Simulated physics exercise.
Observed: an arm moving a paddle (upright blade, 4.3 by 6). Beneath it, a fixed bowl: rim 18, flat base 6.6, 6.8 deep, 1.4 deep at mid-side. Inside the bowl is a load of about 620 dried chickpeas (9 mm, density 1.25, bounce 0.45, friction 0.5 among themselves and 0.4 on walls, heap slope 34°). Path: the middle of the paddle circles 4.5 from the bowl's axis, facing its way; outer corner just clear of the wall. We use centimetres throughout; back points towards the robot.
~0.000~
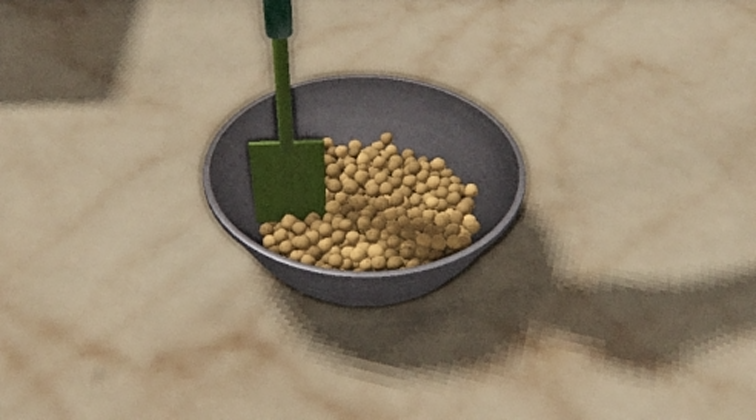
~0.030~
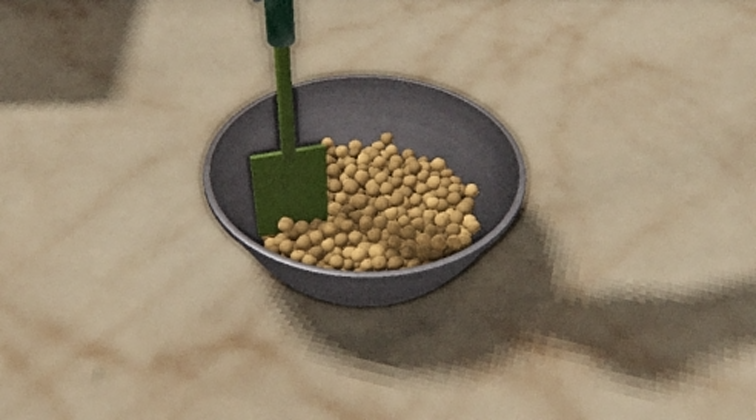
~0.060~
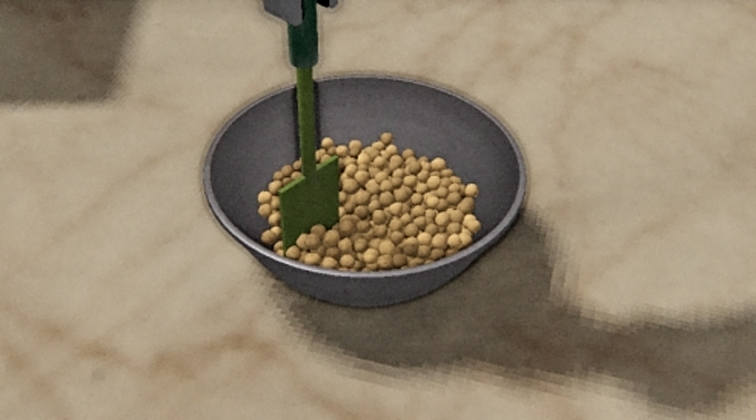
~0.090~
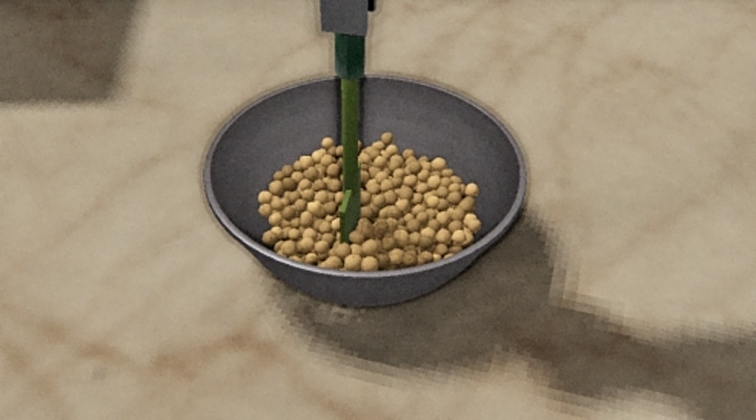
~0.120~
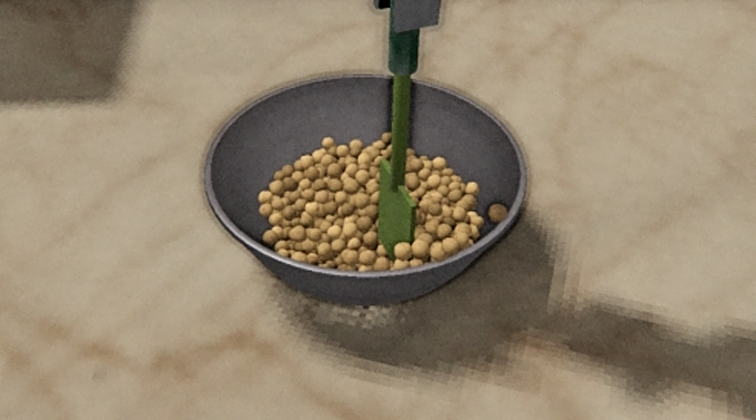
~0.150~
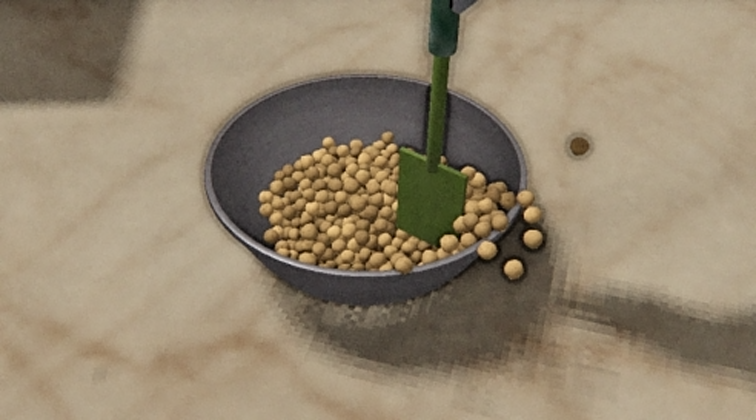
The clip shows a green paddle sweeping from the left side of a dark bowl of chickpeas across the front to the right, turning as it moves; several chickpeas then go over the right rim.
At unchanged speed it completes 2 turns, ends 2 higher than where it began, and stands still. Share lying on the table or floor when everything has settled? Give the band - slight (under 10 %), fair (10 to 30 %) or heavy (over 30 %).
Band: Fair.
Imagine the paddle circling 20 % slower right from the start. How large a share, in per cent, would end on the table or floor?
That would be some 15 percent.
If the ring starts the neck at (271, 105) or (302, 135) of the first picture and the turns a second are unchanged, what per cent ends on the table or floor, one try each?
Close to 0 per cent for the first and close to 25 per cent for the second.
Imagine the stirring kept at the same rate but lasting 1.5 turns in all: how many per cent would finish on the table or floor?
Roughly 15 per cent would end up there.
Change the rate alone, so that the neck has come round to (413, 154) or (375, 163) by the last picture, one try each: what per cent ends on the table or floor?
Roughly 15 per cent on the first try and 5 per cent on the second.
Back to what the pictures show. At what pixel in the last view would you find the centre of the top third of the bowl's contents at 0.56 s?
Around (361, 216).
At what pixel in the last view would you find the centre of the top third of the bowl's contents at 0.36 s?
Roughly pixel (306, 202).
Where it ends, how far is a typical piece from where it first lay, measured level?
My guess is close to 2 centimetres.
After 0.36 s, 4° round, highest piece 13 above the table; 533 in the bowl, 30 on the table or floor, 52 in flight or on the tool.
After 0.56 s, 227° round, highest piece 7 above the table; 512 in the bowl, 100 on the table or floor, 3 in flight or on the tool.
After 0.87 s, 0° round, highest piece 5 above the table; 512 in the bowl, 103 on the table or floor.
After 1.57 s, 0° round, highest piece 5 above the table; 512 in the bowl, 103 on the table or floor.
In the end, 512 in the bowl, 103 on the table or floor. That is 17 % on the table or floor.
